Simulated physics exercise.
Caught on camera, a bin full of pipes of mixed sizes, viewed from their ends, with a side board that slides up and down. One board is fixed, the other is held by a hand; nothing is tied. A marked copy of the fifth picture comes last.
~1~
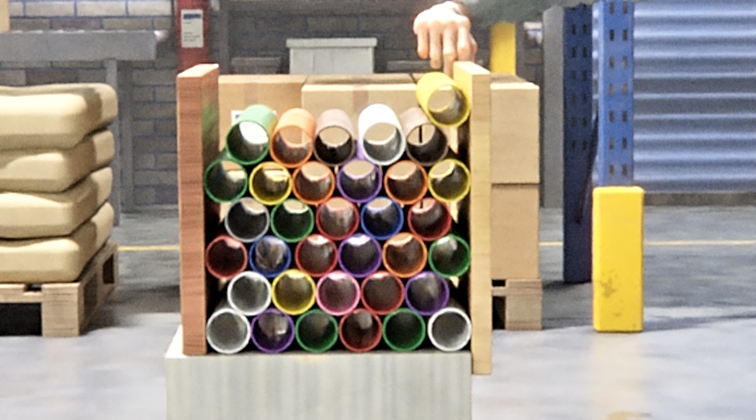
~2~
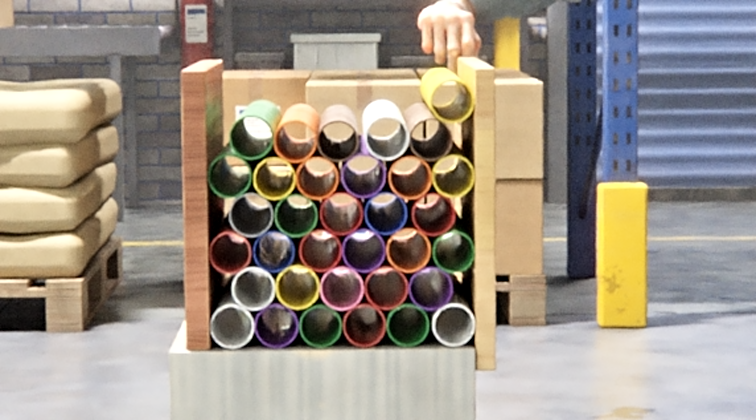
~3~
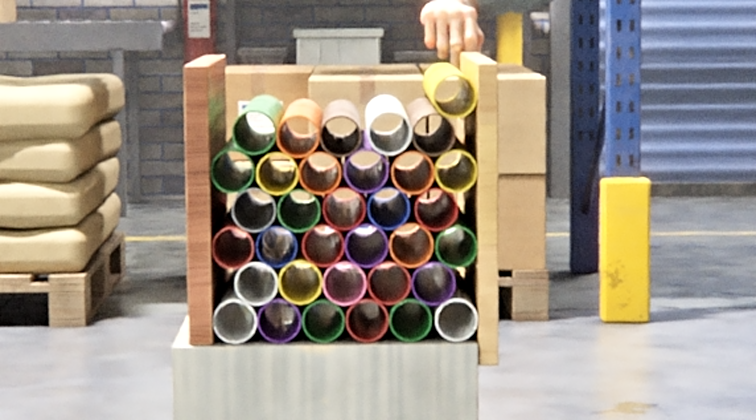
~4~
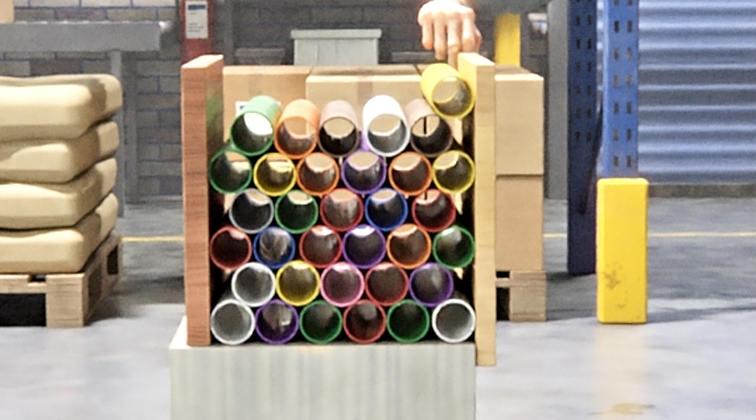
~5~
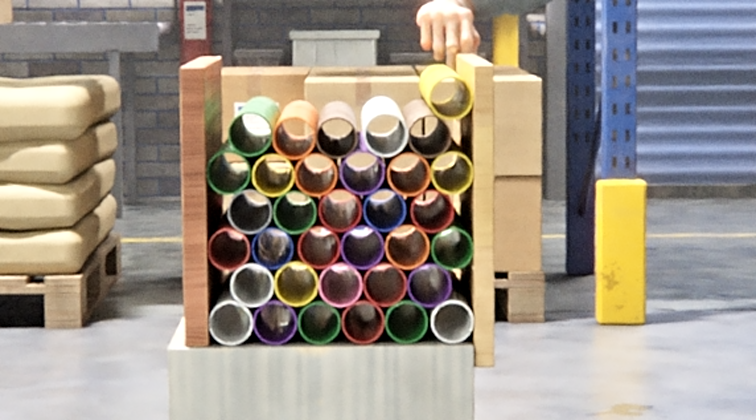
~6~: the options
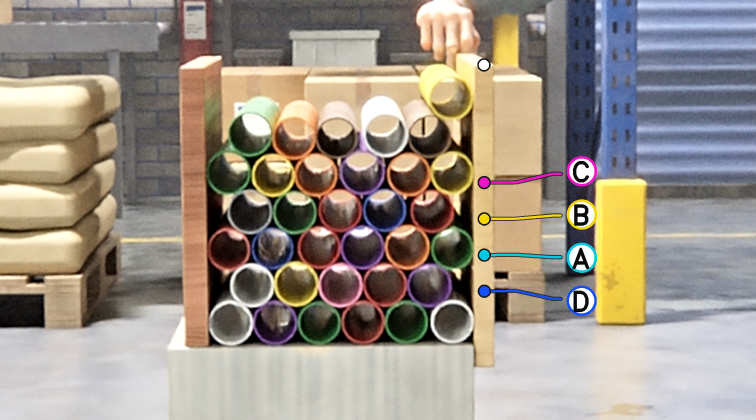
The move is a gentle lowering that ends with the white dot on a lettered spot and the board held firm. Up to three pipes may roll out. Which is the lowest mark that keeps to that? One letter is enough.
At most to A.
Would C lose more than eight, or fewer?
It loses fewer than eight.
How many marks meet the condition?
The number is three.
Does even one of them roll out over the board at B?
Yes, at B.
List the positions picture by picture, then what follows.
The first picture shows a white pipe (228, 331); a white pipe (450, 329); a green pipe (450, 256).
The second picture shows a green pipe (454, 251); a red pipe (230, 253).
The third picture shows a red pipe (344, 208); an orange pipe (320, 173).
The fourth picture shows a brown pipe (338, 137); side board (474, 197).
The fifth picture shows a white pipe (231, 322); a white pipe (453, 321); a green pipe (452, 248).
On the marked copy, A at (484, 255); B at (484, 219); C at (484, 183); D at (484, 291); the white dot at (484, 65).
Following A. Soon after the start, top of the board (474, 147).
Later, top of the board (474, 240).
In the end, top of the board (474, 254), three out over the board.
As for the rest, B three out over the board; C one out over the board; D more than three out over the board.
